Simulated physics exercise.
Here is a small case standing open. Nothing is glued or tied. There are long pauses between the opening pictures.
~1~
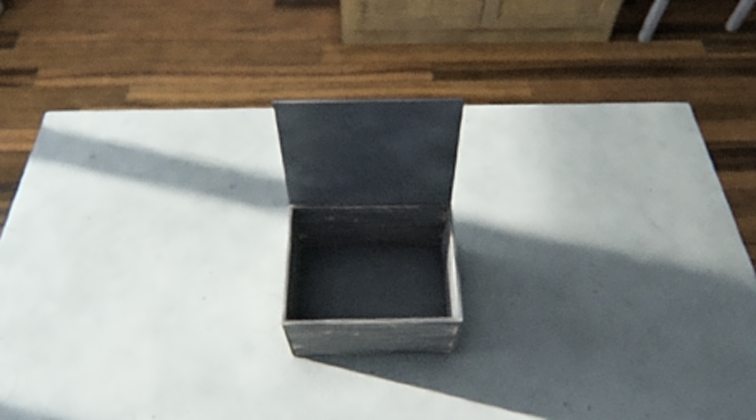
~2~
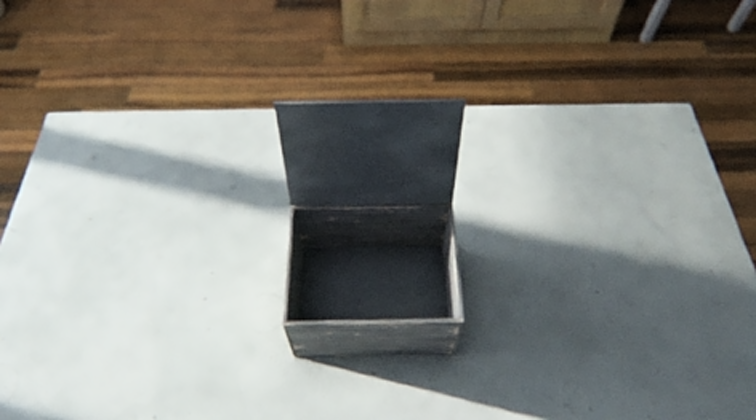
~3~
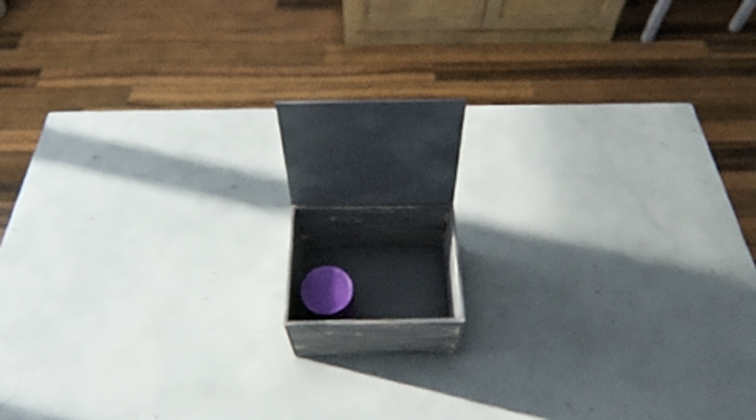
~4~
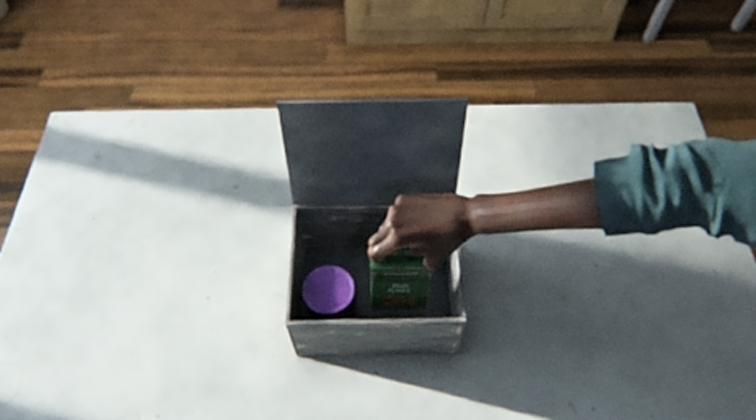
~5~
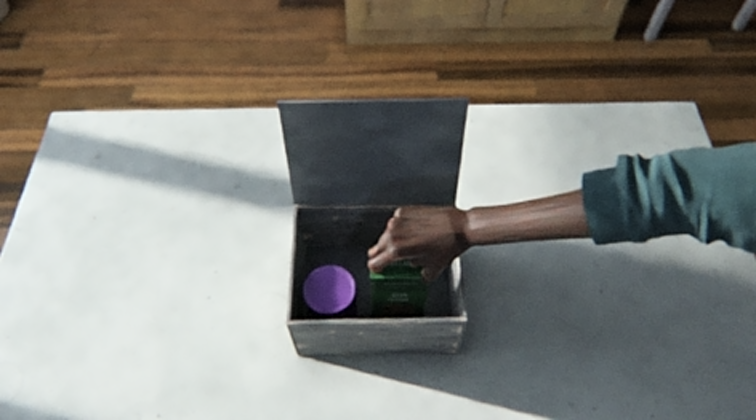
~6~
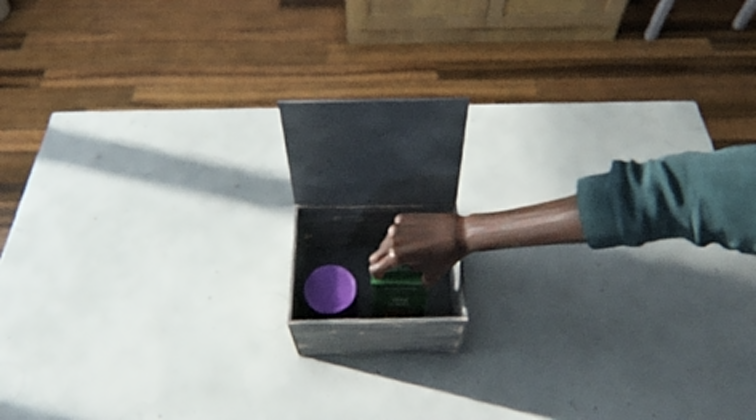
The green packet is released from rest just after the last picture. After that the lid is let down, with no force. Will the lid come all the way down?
Here the lid is held up.
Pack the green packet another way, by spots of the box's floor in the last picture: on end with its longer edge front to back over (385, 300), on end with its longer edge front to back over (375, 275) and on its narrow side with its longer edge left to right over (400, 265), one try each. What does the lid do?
In the first case it will not close; in the second case it is held up; in the third case it sits on the rim.
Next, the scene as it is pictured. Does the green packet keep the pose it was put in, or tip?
The green packet stays as placed.
Then, 1.20 s later than the last frame, lid starting down.
Then, 1.70 s later than the last frame, lid 50° above the rim.
Then, 2.00 s later than the last frame, lid 23° above the rim.
When it is over, lid 9° above the rim; both as before. End places, in pixels of the last picture, green packet near (399, 294).
